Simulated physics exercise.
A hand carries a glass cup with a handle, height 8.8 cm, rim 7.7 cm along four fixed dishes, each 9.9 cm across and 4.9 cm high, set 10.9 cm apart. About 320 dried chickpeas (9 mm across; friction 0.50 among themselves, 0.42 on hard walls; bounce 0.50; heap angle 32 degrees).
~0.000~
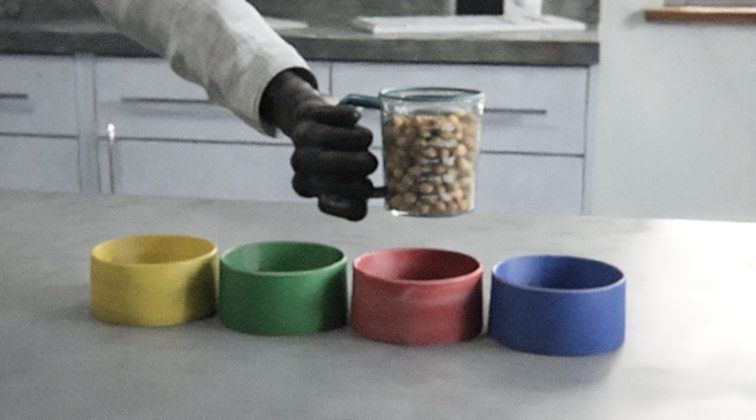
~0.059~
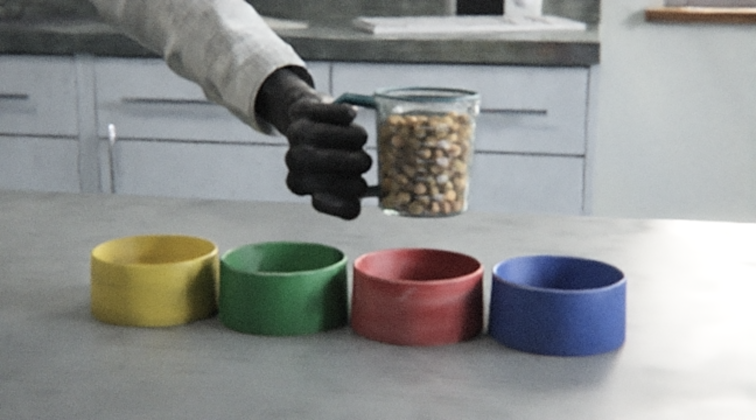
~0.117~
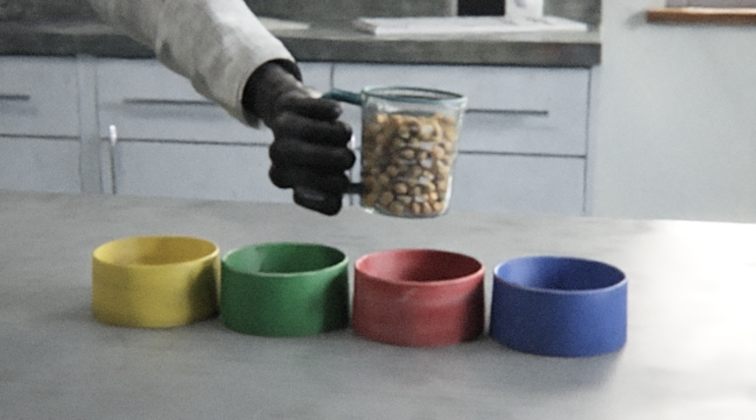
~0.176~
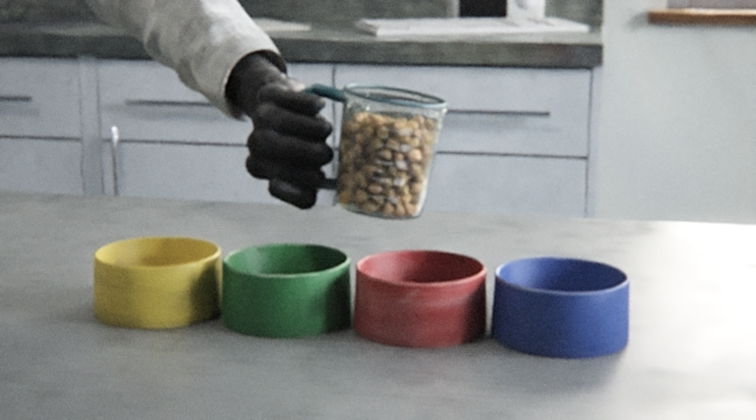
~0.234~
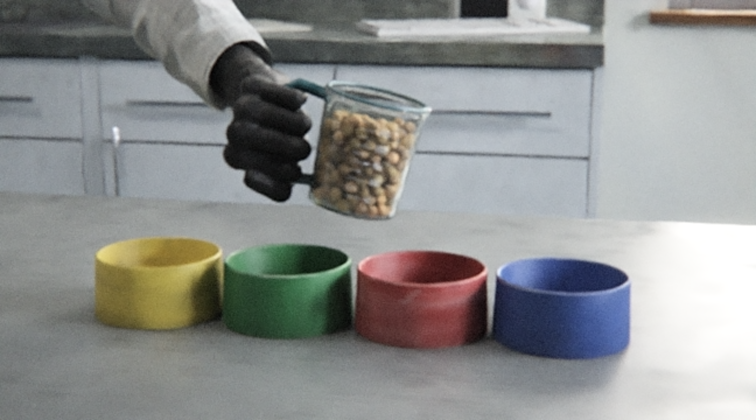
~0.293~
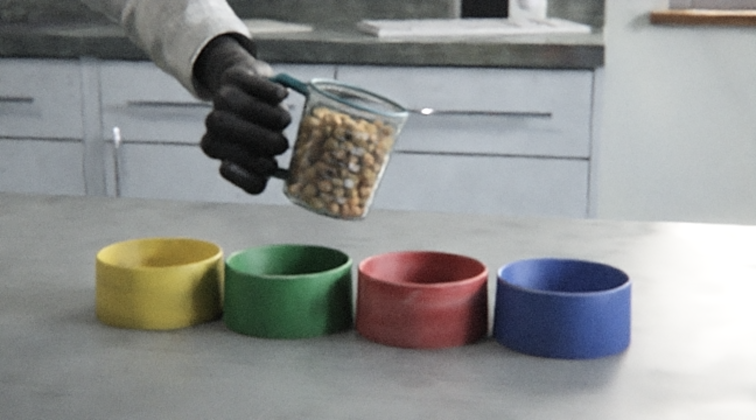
In a kitchen, a dark-gloved hand held a glass cup of dried chickpeas above four colored dishes on a gray counter, then moved it left while gradually tilting it to the right.
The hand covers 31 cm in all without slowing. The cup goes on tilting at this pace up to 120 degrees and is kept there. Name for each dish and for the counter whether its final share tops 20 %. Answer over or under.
Red dish: Under; blue dish: Under; green dish: Under; yellow dish: Over; on the counter: Under.
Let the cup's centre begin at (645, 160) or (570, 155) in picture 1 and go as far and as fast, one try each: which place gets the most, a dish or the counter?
Most goes to: Green, then green.
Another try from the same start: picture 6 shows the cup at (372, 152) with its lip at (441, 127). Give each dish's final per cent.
Red 0, blue 0, green 20, yellow 70.
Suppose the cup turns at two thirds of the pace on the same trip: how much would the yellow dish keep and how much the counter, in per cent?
In that case yellow 100, counter 0.
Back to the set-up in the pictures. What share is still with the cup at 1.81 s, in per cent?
About 10 per cent.
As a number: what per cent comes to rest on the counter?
Roughly 0 per cent.
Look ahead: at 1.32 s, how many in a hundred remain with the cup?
About 95 per cent.
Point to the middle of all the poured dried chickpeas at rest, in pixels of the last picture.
Near (154, 279).
After 0.91 s, tilt 66 degrees; cup holds 100 %.
After 1.32 s, tilt 98 degrees; cup holds 95 %, yellow 5 %.
After 1.81 s, tilt 120 degrees; cup holds 10 %, yellow 90 %.
In the end, at 2.5 s, red 0 %, blue 0 %, green 0 %, yellow 100 %, counter 0 %.
